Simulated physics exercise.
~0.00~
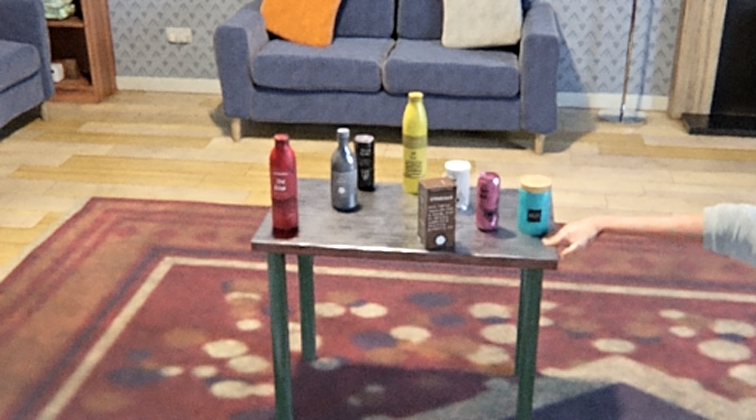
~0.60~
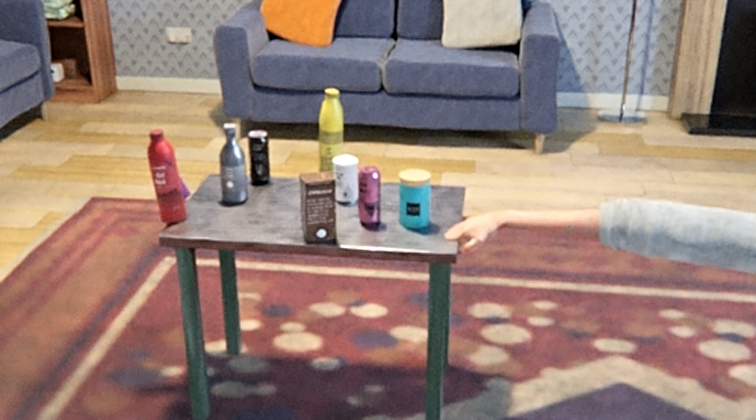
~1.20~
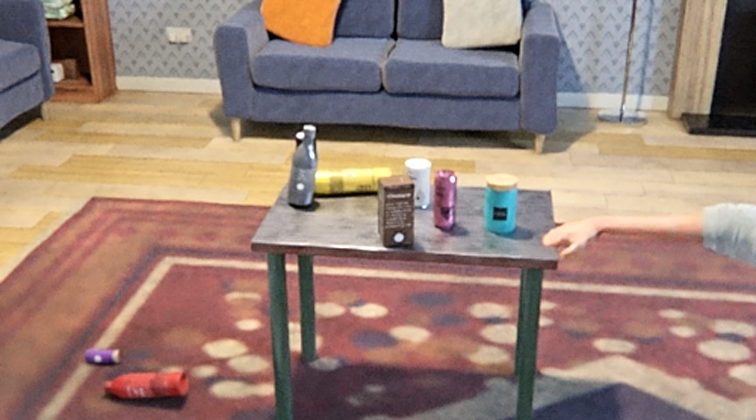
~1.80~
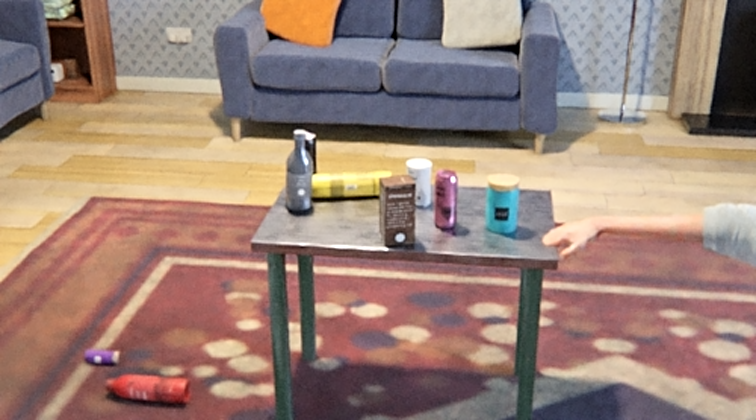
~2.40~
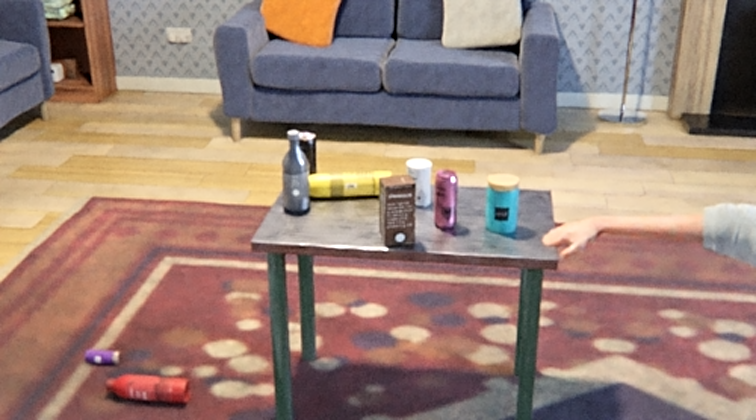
A table jerks left and back beside a hand, toppling three containers, two landing on the rug.
